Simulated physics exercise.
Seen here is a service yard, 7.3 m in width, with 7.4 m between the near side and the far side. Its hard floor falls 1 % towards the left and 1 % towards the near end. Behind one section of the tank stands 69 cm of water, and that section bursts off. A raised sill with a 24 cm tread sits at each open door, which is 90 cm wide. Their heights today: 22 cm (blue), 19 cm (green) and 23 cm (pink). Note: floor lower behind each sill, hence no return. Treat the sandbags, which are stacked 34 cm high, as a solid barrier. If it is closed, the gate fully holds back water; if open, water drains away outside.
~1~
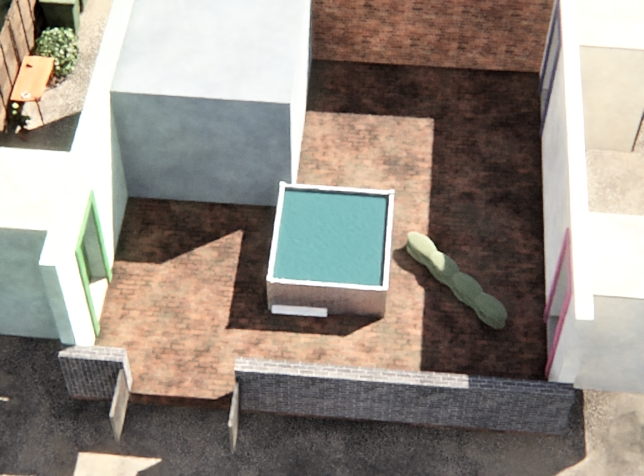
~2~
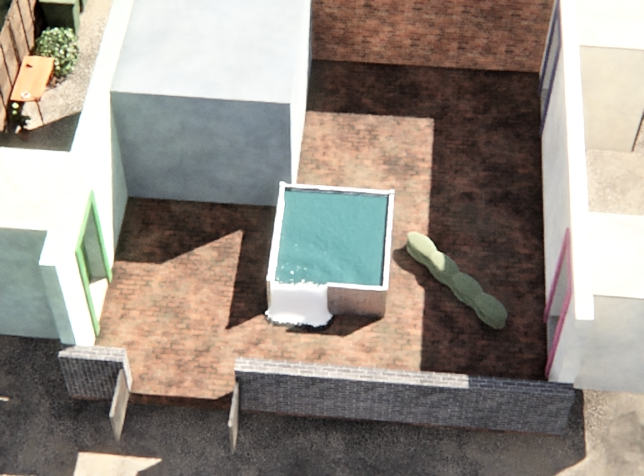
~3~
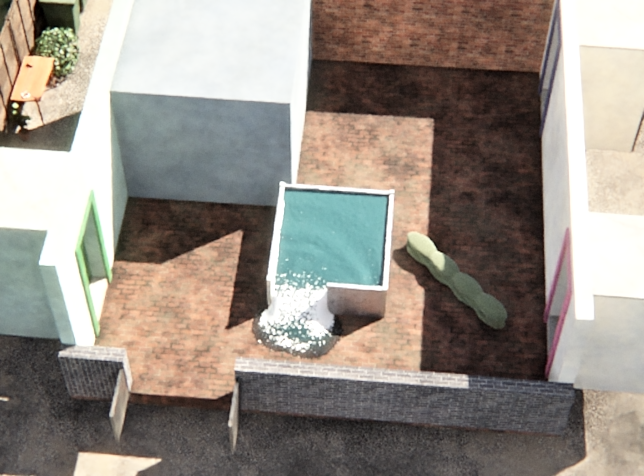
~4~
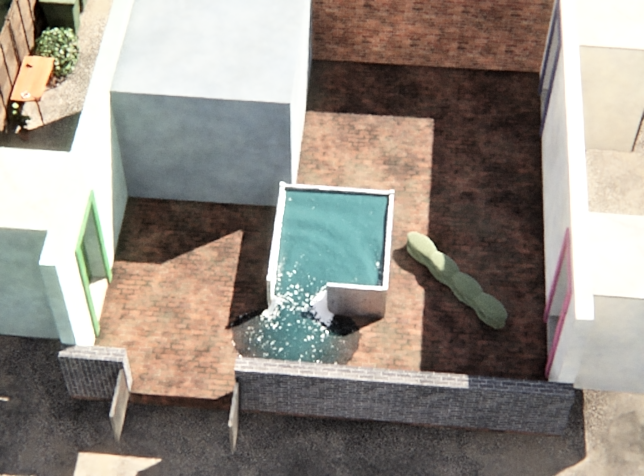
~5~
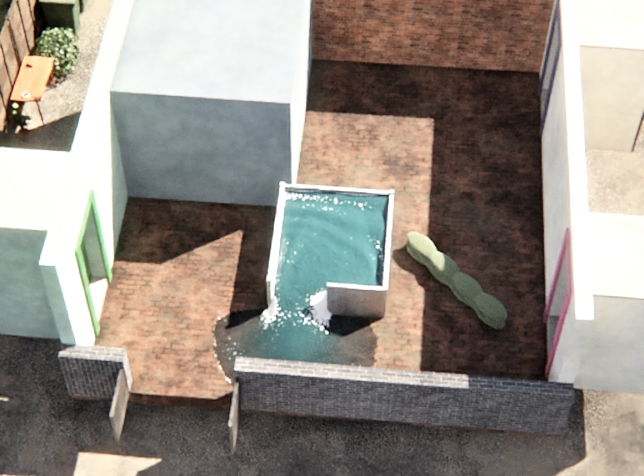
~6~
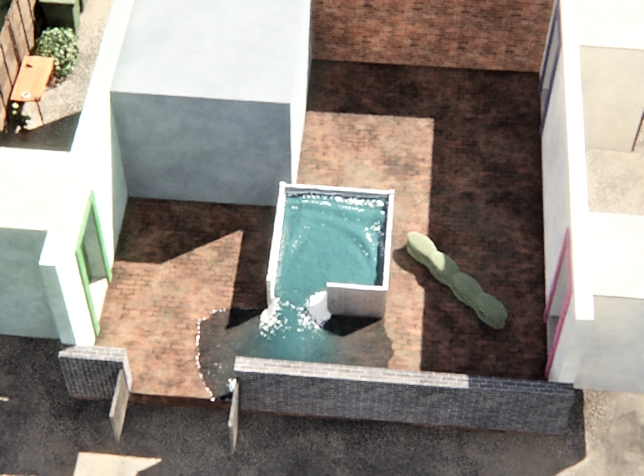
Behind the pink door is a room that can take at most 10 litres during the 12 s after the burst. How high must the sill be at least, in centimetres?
About 13.5 cm.
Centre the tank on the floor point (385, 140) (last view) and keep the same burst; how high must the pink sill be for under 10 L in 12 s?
Then it needs to be around 6.5 cm high.
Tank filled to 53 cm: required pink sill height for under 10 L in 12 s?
About 9.0 cm.
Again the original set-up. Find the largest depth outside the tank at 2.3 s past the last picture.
Max depth: About 28 cm.
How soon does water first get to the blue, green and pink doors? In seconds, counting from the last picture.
Blue 6.5 s; green 1.6 s; pink 1.6 s.
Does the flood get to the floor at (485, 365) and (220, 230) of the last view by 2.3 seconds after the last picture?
I'd call the first touched by the flood and the second spared by the flood.
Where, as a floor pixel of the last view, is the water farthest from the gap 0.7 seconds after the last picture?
Lab note: Front tip approx. at (474, 404).
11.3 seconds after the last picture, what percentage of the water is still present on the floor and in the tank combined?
About 70 in every hundred.
Then, 0.7 s after the last picture water covers 15 % of the floor, deepest (46 cm) near (279, 390); it has not reached the pink door.
Then, 2.3 s after the last picture water covers 30 % of the floor, deepest (28 cm) near (279, 390); 19 cm at the pink door, 0 litres in over its 23 cm sill.
Then, 11.3 s after the last picture water covers 85 % of the floor, deepest (11 cm) near (279, 390); 4 cm at the pink door, 0 litres in over its 23 cm sill.
At the pink door as built, the water peaked near 19 cm, 2.3 s after the last picture.
With a sill of 11 cm, 26 litres would have come in within the 12 s; with 15 cm, 6 litres. So under 10 litres takes about 13.5 cm.
